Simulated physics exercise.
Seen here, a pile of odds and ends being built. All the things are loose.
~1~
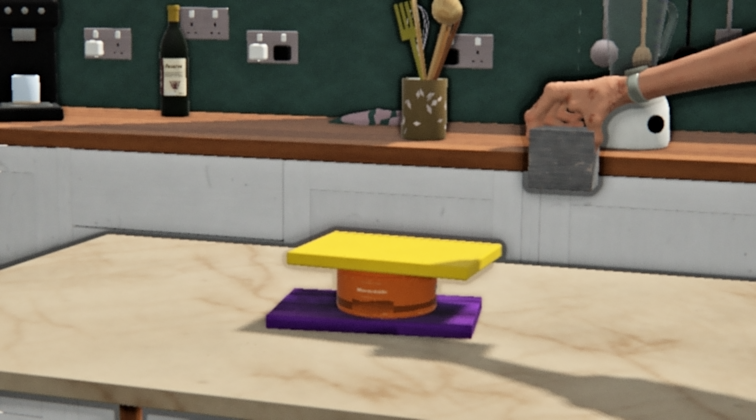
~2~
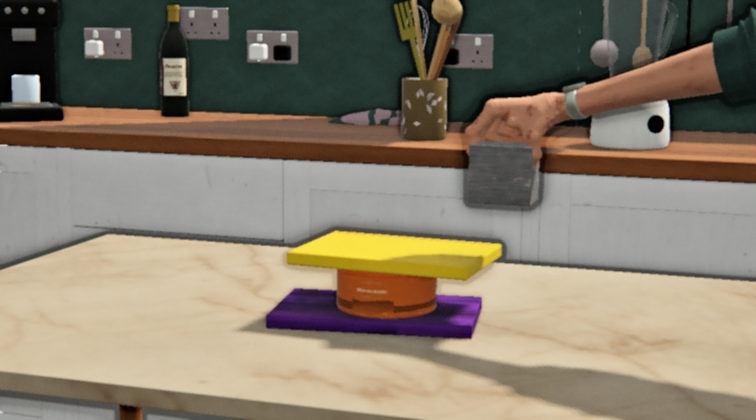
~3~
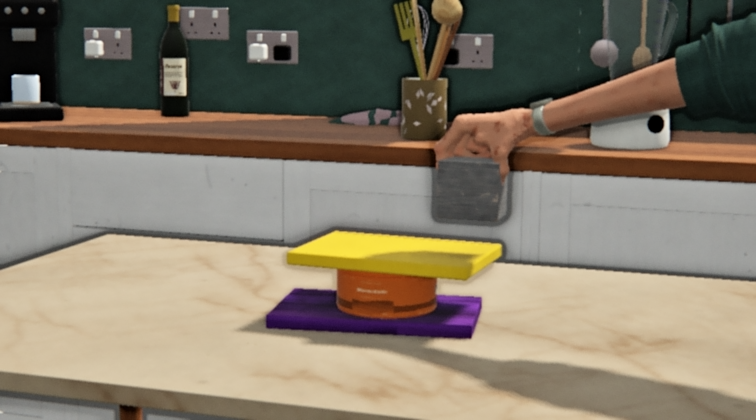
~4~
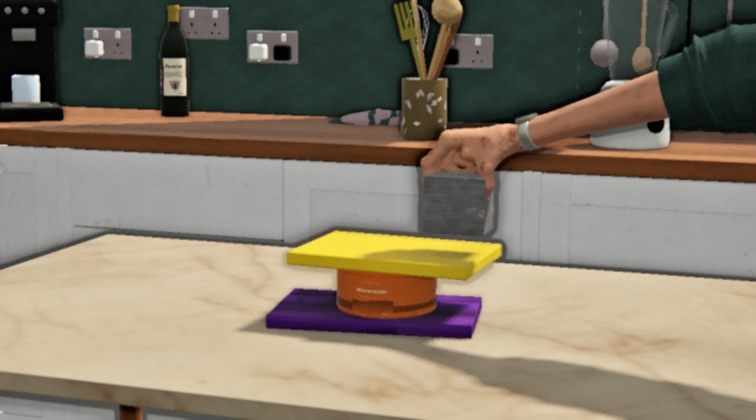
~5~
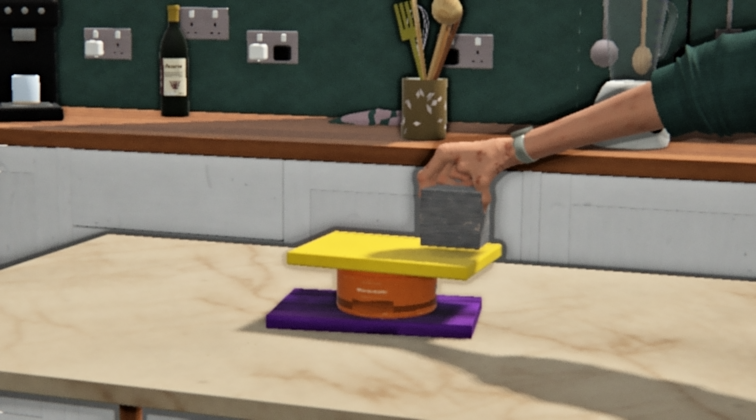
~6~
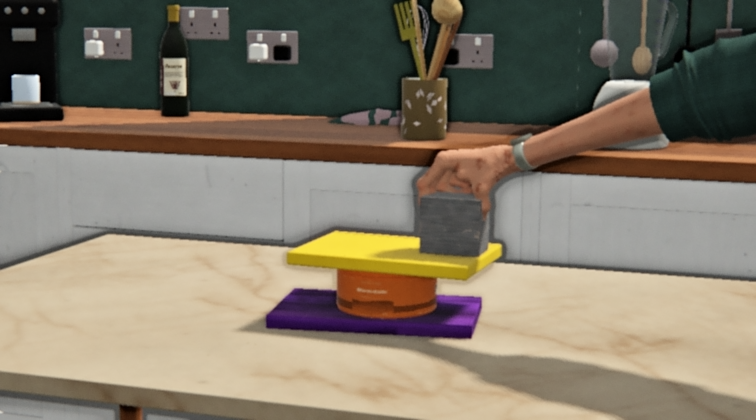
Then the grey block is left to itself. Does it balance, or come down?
The pile keeps its balance.
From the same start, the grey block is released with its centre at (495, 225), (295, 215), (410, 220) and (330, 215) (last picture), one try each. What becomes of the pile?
First try: It comes apart; second try: It comes apart; third try: It keeps its balance; fourth try: It keeps its balance.
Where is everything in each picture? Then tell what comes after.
In the first frame, still above its spot; grey block (564, 158); purple board (378, 312).
In the second frame, still above its spot; grey block (504, 173); yellow tray (396, 255).
In the third frame, still above its spot; grey block (472, 188); orange tub (387, 284).
In the fourth frame, still above its spot; grey block (459, 203); purple board (378, 312).
In the fifth frame, still above its spot; grey block (455, 216); yellow tray (396, 255).
In the sixth frame, set down, still held; grey block (455, 224); orange tub (387, 284).
Then, 0.20 s on from there, no change.
Then, 0.40 s on from there, grey block resting near (455, 225).
In the end, all 4 unmoved. At the end, from the last picture's camera, grey block near (455, 225). The pile stays up.
